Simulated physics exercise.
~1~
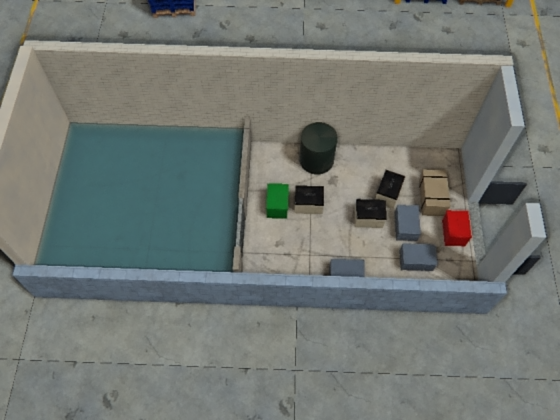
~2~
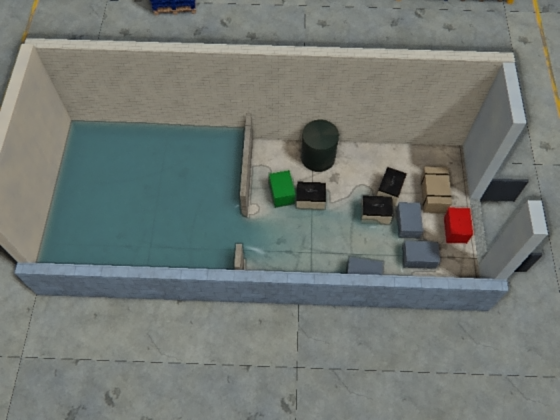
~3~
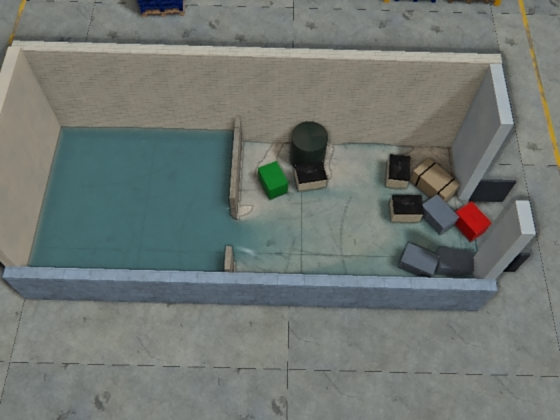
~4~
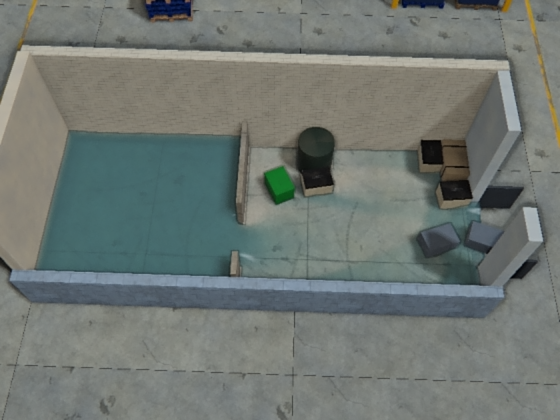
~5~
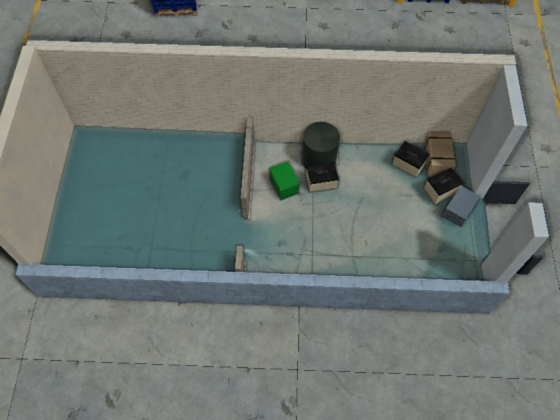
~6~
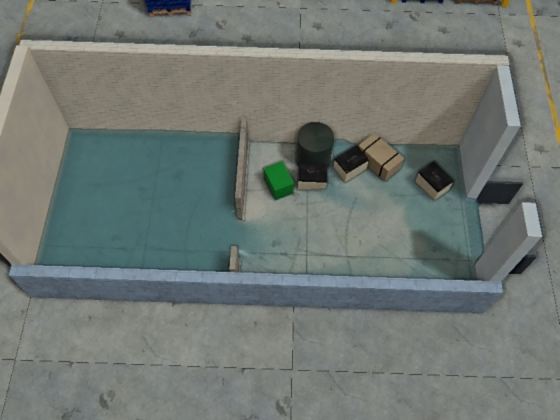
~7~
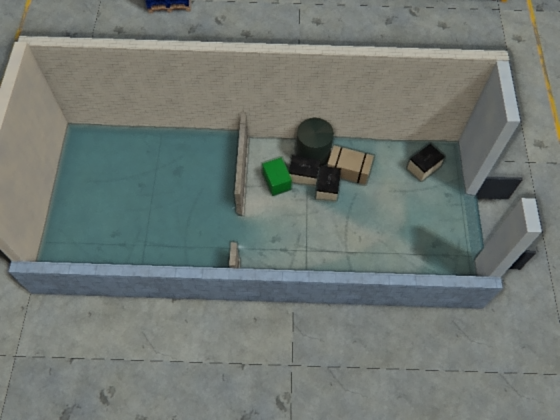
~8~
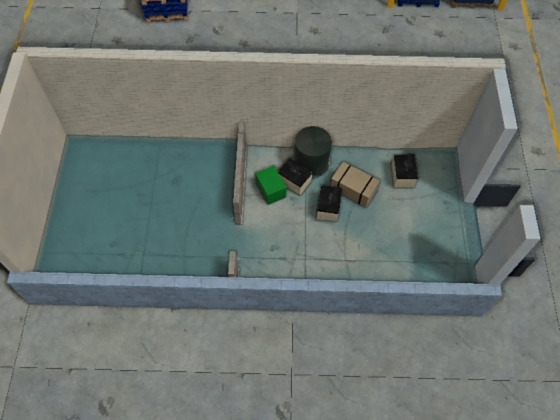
Water fills the left side of a divided basement seen from above, while a green chest, a dark round tank, black-topped crates, tan boxes, grey blocks and a red chest stand on the dry right side. A gap opens in the dividing wall and water spreads across the right-hand floor. The crates, grey blocks and red chest shift toward the opening at the right, and the red chest and the grey blocks disappear from view. The remaining crates and tan boxes drift back left. At the end they sit scattered near the tank in shallow water, the green chest barely moved.
